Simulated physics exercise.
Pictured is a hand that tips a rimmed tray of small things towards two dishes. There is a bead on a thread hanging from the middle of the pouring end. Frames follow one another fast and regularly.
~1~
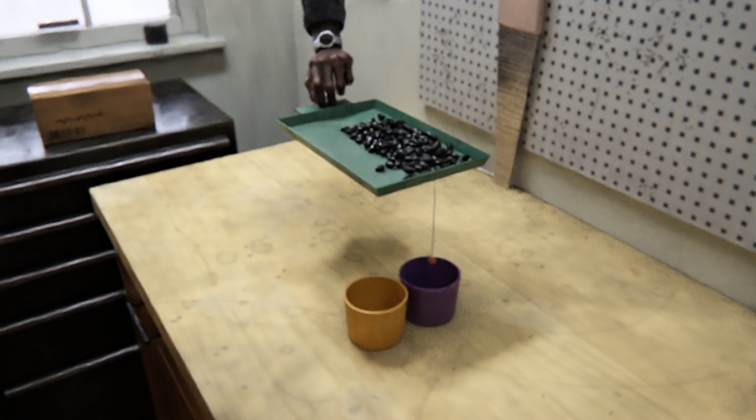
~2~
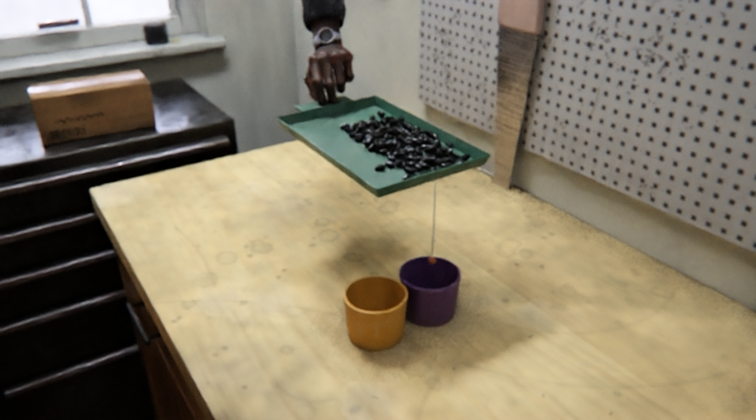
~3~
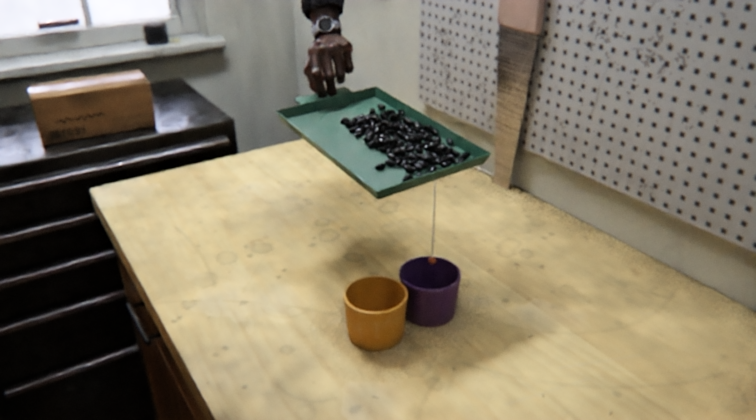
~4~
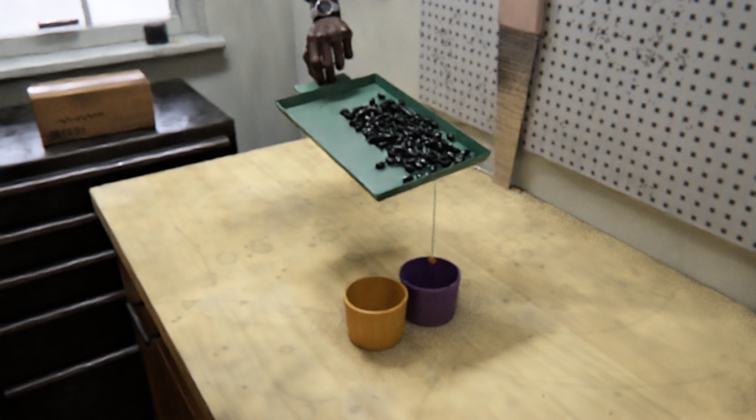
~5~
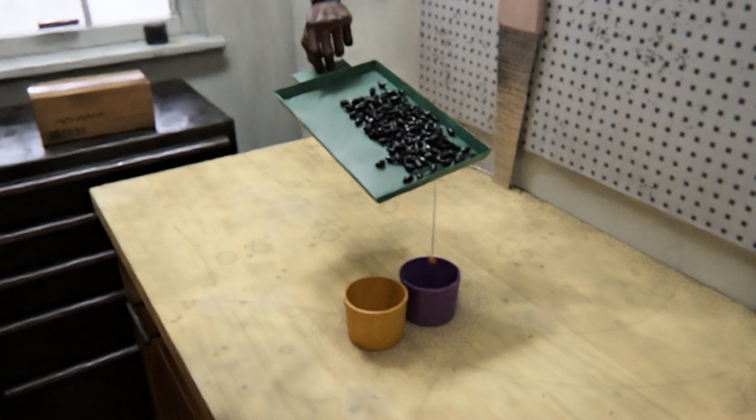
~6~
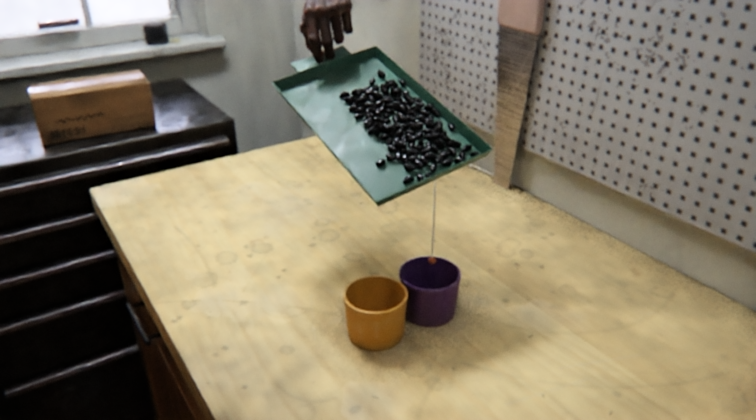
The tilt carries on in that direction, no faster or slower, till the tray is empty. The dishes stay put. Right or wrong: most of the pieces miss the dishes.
Wrong.
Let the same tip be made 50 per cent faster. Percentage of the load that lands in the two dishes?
About 60 per cent.
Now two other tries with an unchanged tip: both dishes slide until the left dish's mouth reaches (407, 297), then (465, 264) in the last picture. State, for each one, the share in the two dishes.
You'd end up with around 50 per cent and then around 0 per cent.
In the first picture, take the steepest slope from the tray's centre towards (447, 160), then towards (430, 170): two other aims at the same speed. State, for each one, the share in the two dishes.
0 and 0 per cent, in that order.
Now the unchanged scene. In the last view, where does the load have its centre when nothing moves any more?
Around (382, 324), give or take.
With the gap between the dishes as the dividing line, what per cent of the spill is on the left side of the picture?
Looks to be around 30 per cent of the spill.
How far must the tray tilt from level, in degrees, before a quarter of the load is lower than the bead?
I'd say it is tilted about 80°.
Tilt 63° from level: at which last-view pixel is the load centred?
(395, 171).
Soon after the last picture, tray tipped steeply; most on the tray; a stray few in the left dish; a small part in the air.
A little later, tray tipped past a quarter turn; a stray few on the tray; about two thirds in the left dish; a stray few in the right dish; about a quarter outside both; about a quarter in the air.
Later still, tray tipped past a quarter turn; most in the left dish; a stray few in the right dish; about a quarter outside both.
At rest, tray tipped past a quarter turn; most in the left dish; a stray few in the right dish; about a quarter outside both.
